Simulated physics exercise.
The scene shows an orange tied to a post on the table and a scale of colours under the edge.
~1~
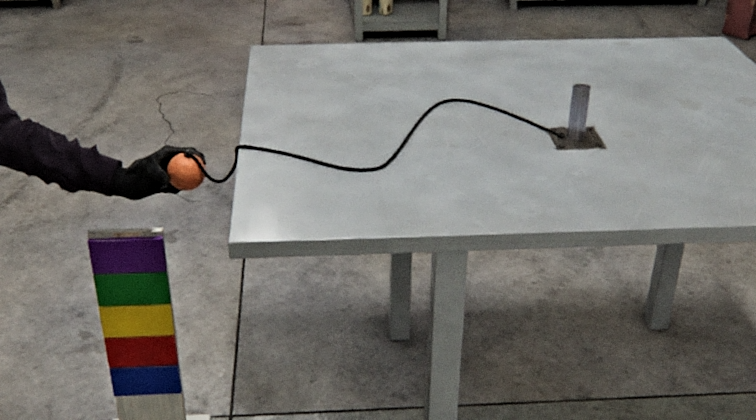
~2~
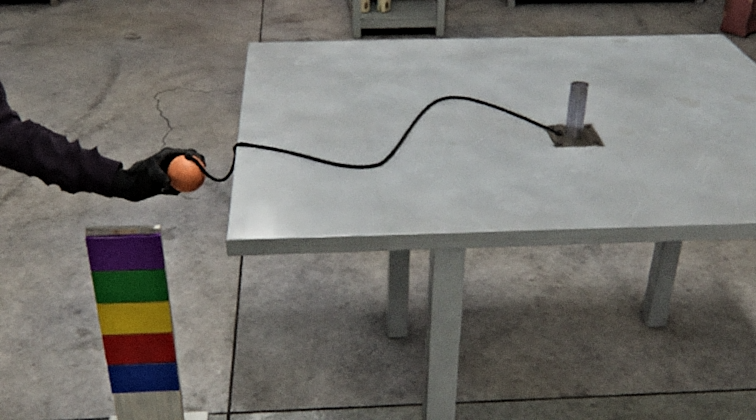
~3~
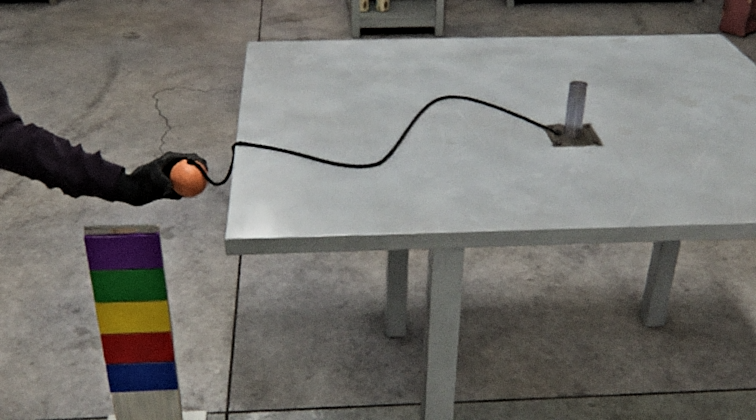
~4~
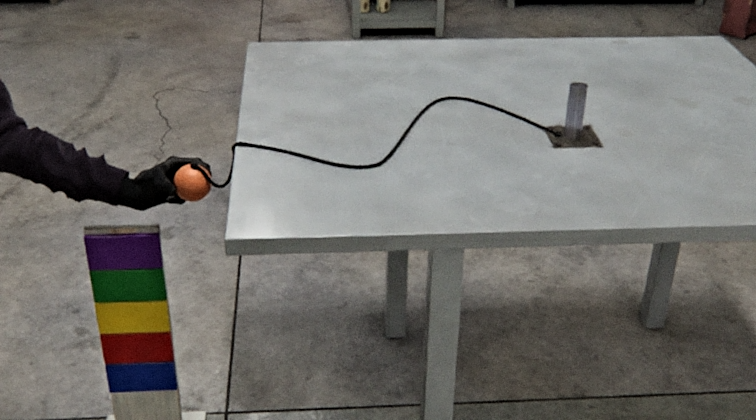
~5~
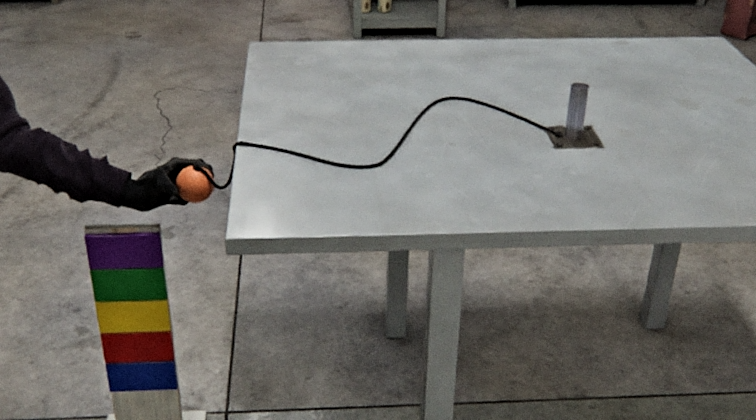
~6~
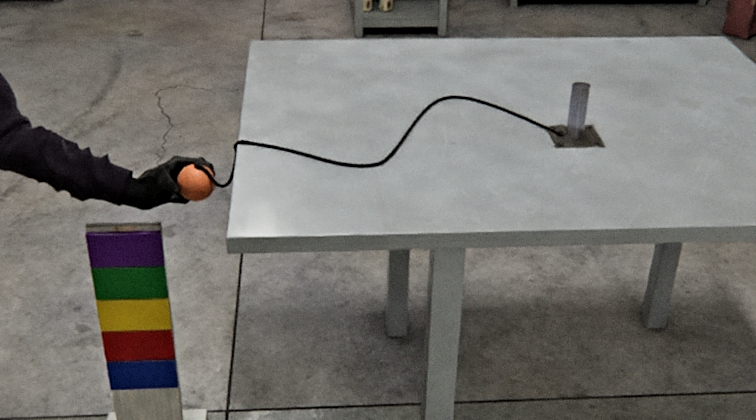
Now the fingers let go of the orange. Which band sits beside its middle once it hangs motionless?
The red band.
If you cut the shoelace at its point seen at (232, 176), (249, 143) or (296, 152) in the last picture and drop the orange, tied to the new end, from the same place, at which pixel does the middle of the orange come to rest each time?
Respectively (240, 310), (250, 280) and (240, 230).
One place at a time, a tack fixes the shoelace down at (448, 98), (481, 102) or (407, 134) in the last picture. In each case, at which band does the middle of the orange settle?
Taking the three tries in turn, you'd get yellow, yellow and green.
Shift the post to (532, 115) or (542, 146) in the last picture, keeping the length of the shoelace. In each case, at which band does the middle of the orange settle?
First case: Blue. Second case: Blue.
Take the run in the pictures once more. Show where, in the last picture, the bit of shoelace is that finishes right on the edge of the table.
You'll find it somewhere around (376, 165).
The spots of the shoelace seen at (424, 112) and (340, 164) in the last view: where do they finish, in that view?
The first finishes about (369, 140) and the second about (239, 183).
A little later, orange near (297, 331); level with red.
Next, orange near (226, 375); level with red.
When it is over, orange near (253, 365); level with red. The red one.
